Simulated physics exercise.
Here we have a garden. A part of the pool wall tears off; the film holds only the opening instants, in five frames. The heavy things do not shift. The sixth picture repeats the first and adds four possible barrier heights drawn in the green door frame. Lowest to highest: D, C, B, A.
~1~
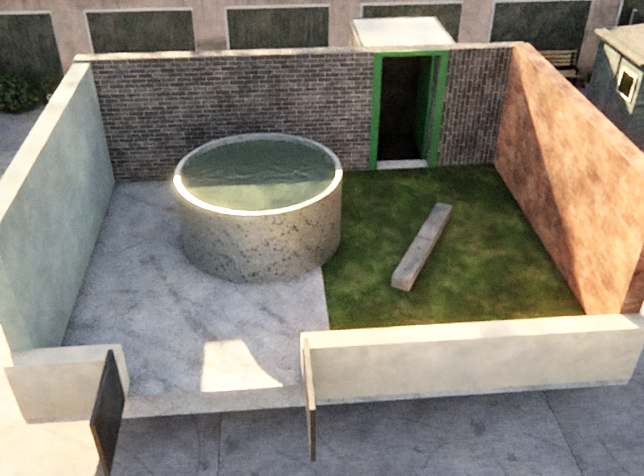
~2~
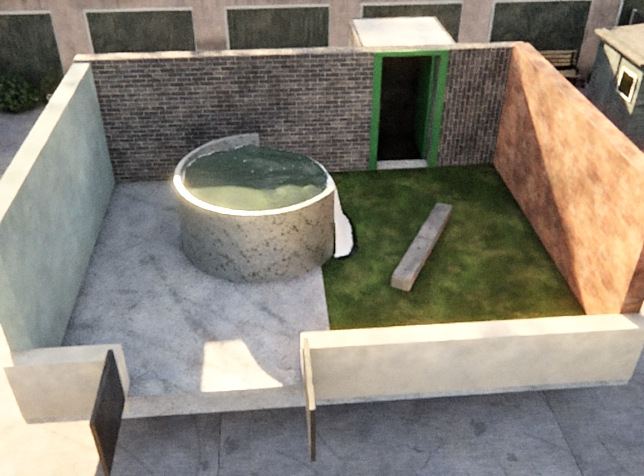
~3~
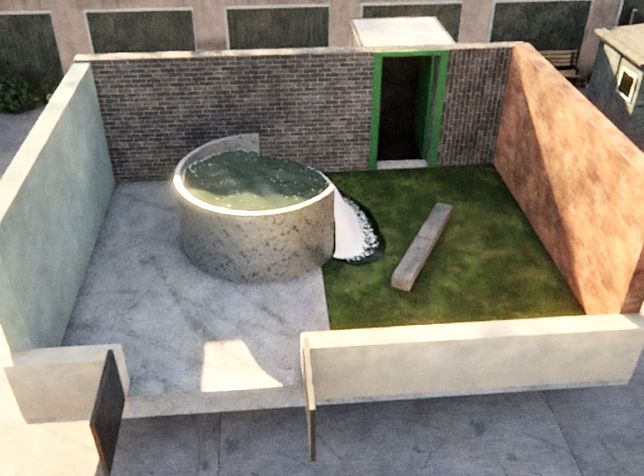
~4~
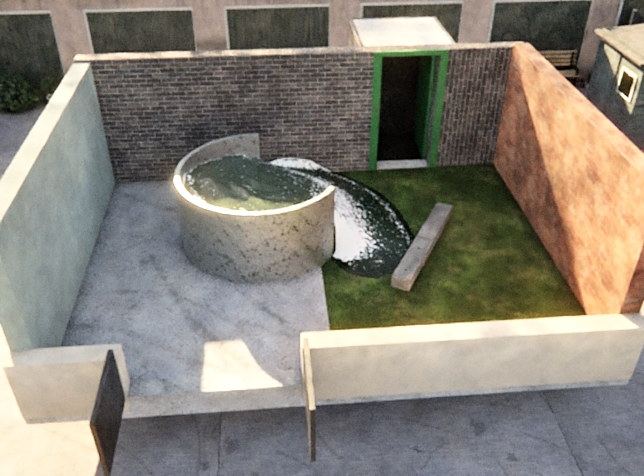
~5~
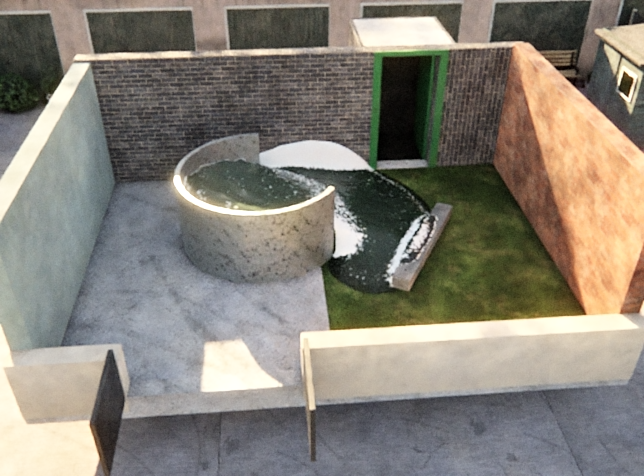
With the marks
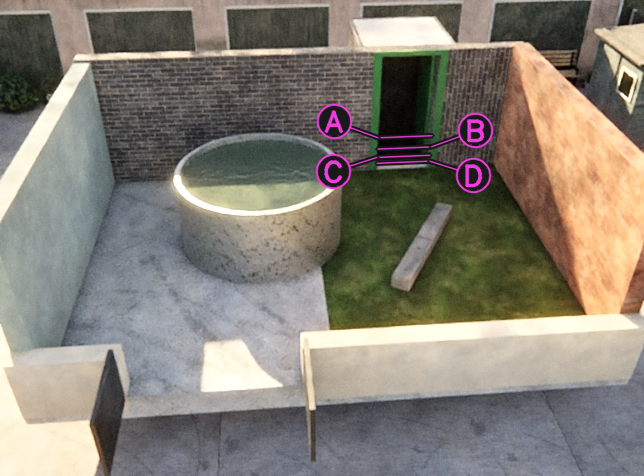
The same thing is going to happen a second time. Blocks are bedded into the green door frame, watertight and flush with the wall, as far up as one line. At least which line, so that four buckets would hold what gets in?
Height B just does it.
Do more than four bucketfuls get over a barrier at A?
No.
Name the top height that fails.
The answer is C.
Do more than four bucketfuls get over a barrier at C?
Yes.
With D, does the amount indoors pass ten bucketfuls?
Yes.
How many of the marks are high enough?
Two of them.
In magenta, A at (405, 136); B at (404, 148); C at (403, 156); D at (403, 162); from the bottom up D, C, B, A.
With A, nothing gets over.
With B, a splash gets over, under a bucket.
With C, about 7 bucketfuls get in.
With D, some 25 bucketfuls get in.
